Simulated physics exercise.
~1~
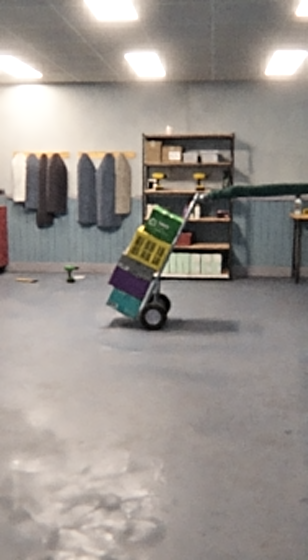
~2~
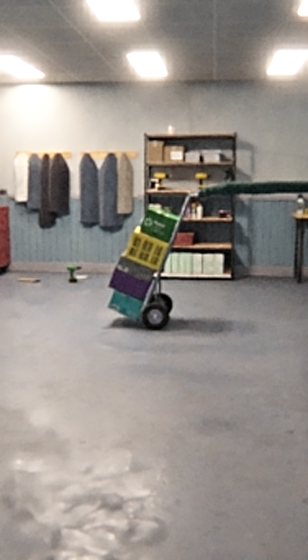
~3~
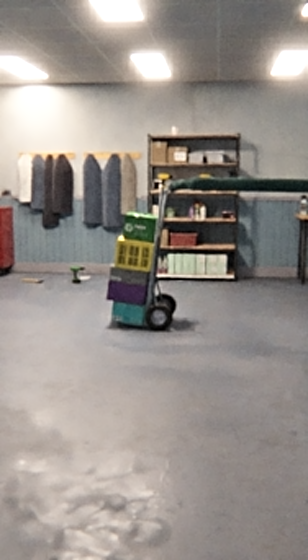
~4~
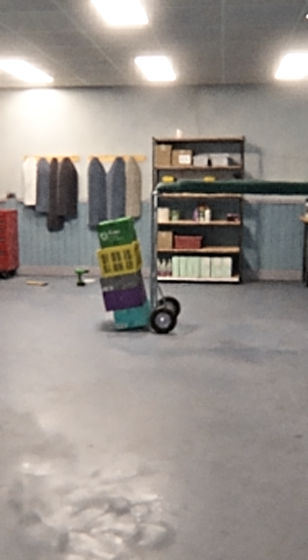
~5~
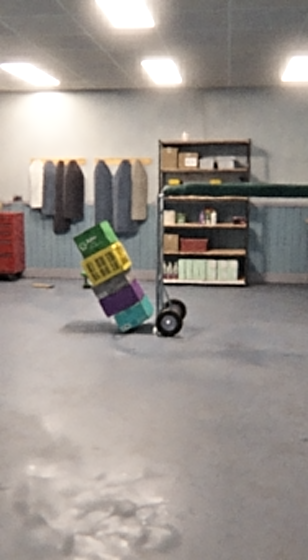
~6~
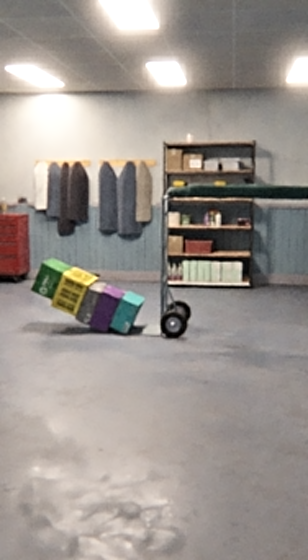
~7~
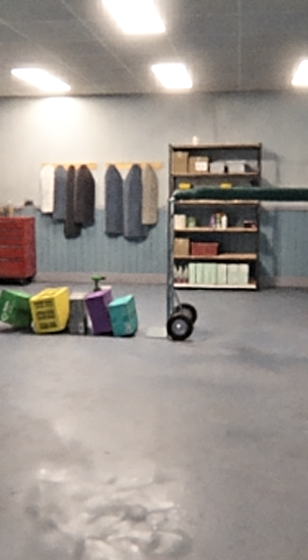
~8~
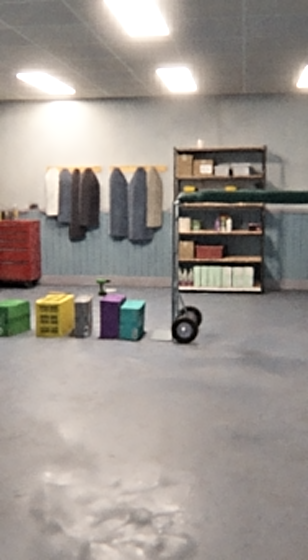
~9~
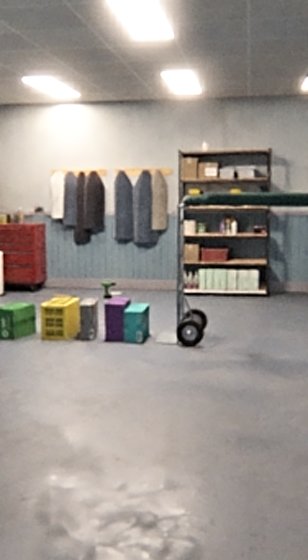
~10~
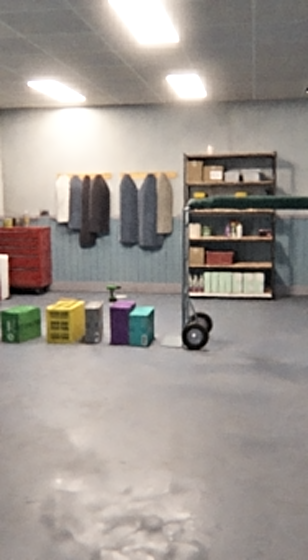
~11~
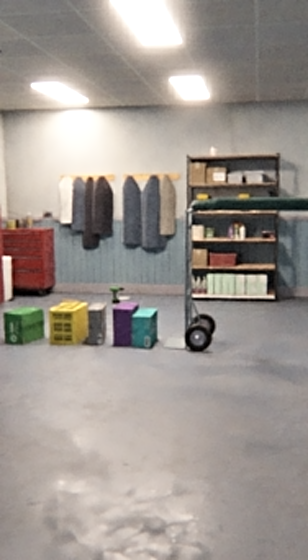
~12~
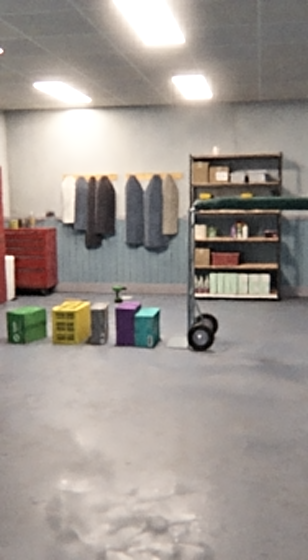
A workshop with a smooth grey floor is seen from the front at a distance, with coats hanging on the back wall, a red cabinet at left and stocked shelves at right. A sack truck leans back near the middle, carrying a stack with a green parcel on top, then a yellow crate, a grey parcel, a purple parcel and a turquoise box. A dark green arm reaching in from the right swings the truck upright and holds it there. The stack tips away to the left and topples onto the floor. As the view pans slightly left, the five items lie still in a row beside the upright truck.
